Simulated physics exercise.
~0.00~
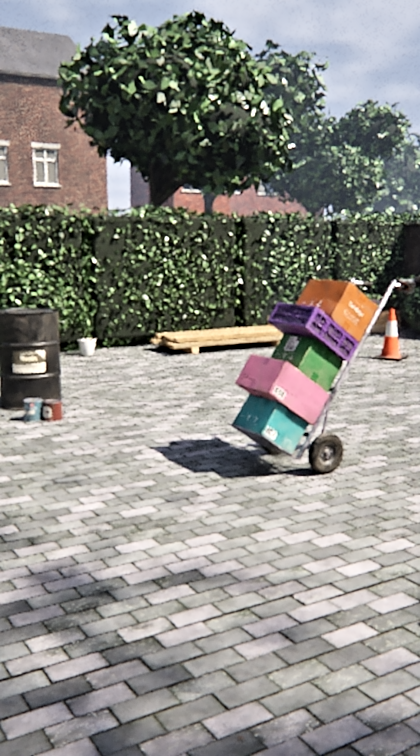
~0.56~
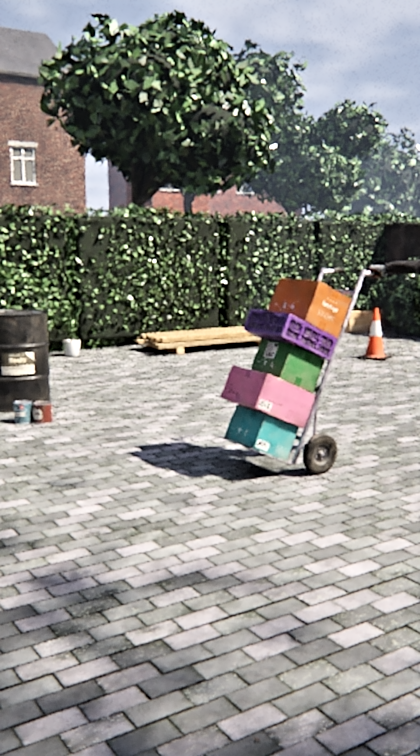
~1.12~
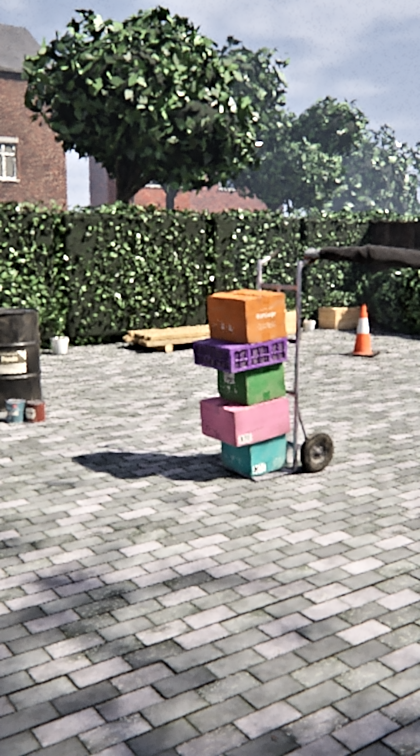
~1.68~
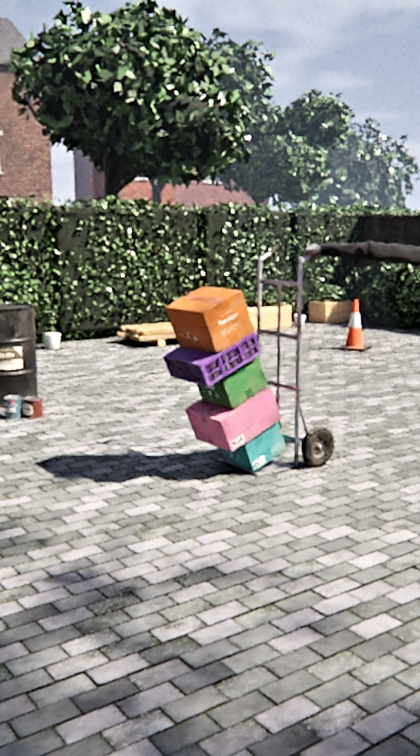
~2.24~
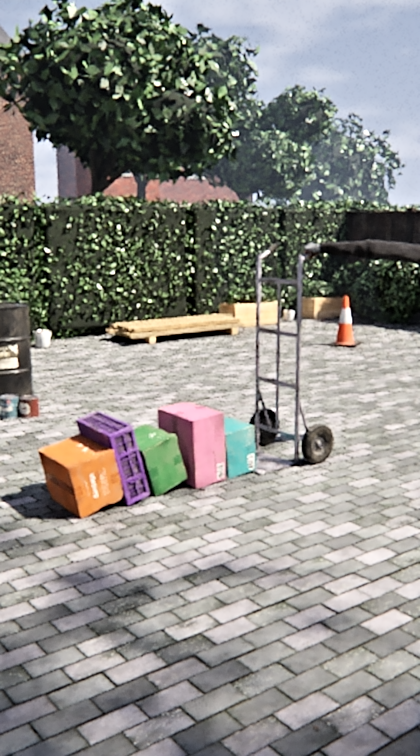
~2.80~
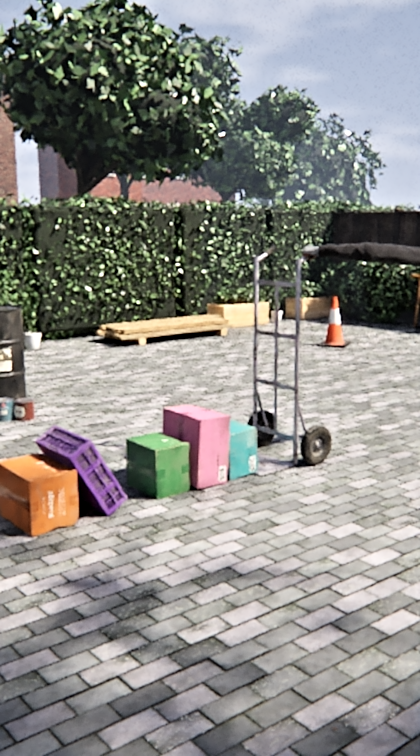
A hand truck leaning back with five stacked boxes swung upright, and the whole stack tipped off to the left, spilling the orange, purple, green and pink ones across the paving, while the turquoise one ended up lying by the standing truck's base.
